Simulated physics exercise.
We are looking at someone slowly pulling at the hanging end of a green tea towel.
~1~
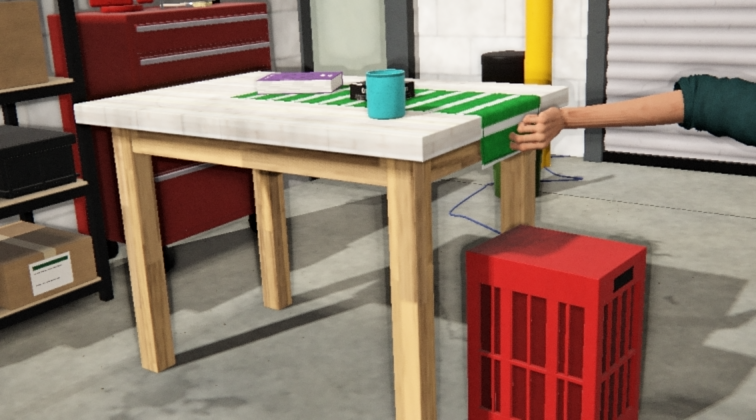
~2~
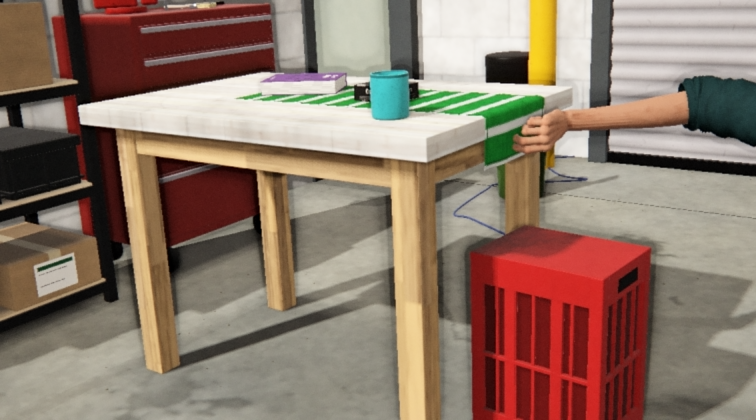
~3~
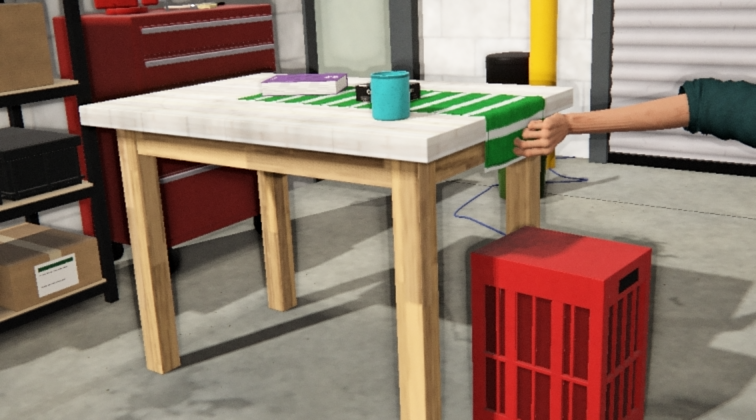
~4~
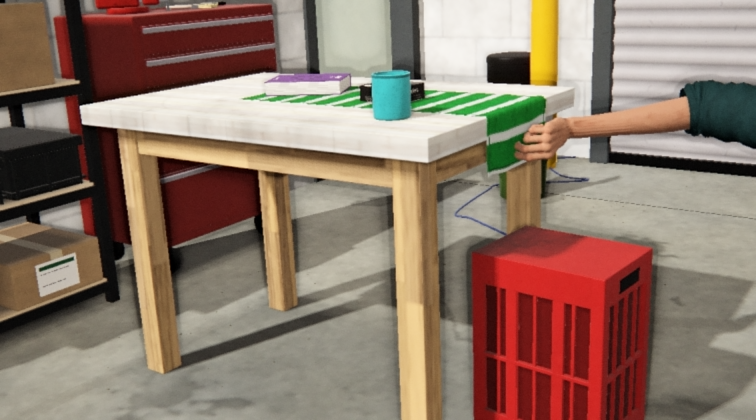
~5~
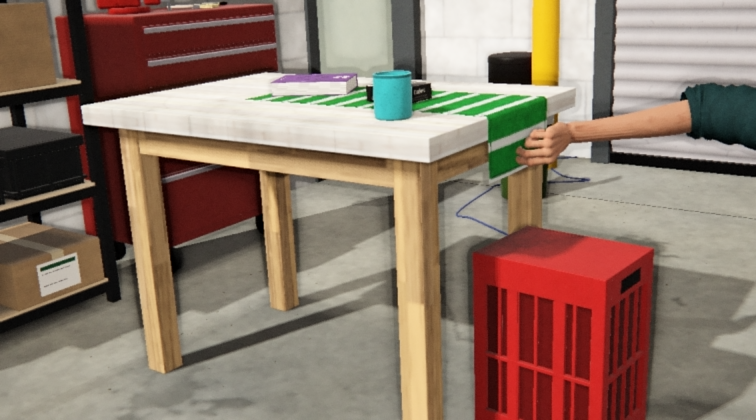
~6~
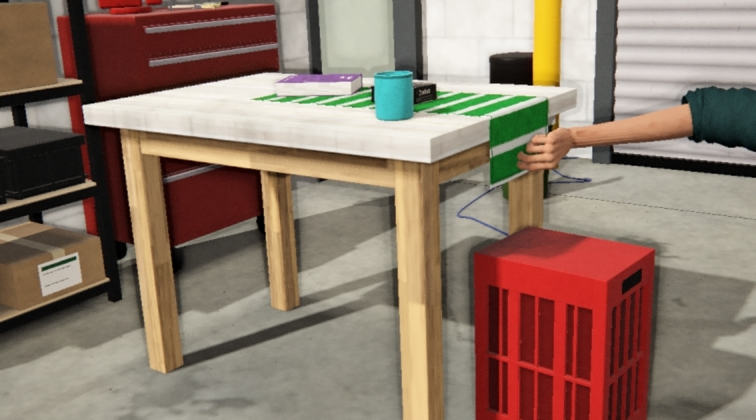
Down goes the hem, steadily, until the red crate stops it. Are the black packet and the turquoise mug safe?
The black packet stays on the table. The turquoise mug remains up there.
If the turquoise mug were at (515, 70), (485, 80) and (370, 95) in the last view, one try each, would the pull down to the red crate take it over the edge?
At the first it holds its place on top; at the second it drops; at the third it holds its place on top.
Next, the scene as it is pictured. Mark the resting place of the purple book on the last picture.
Its middle is at (370, 88).
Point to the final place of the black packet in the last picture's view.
It ends at (464, 96).
Then, 0.32 s after the last picture, hem going down; packet carried along near (423, 94); mug unmoved.
Then, 0.82 s after the last picture, hem on the crate; packet carried along near (456, 96); mug unmoved.
Then, 1.12 s after the last picture, hem on the crate; packet carried along near (464, 96); mug unmoved.
At rest, hem on the crate; packet carried along near (464, 96); mug unmoved. The black packet remains up there and the turquoise mug keeps clear of the edge.
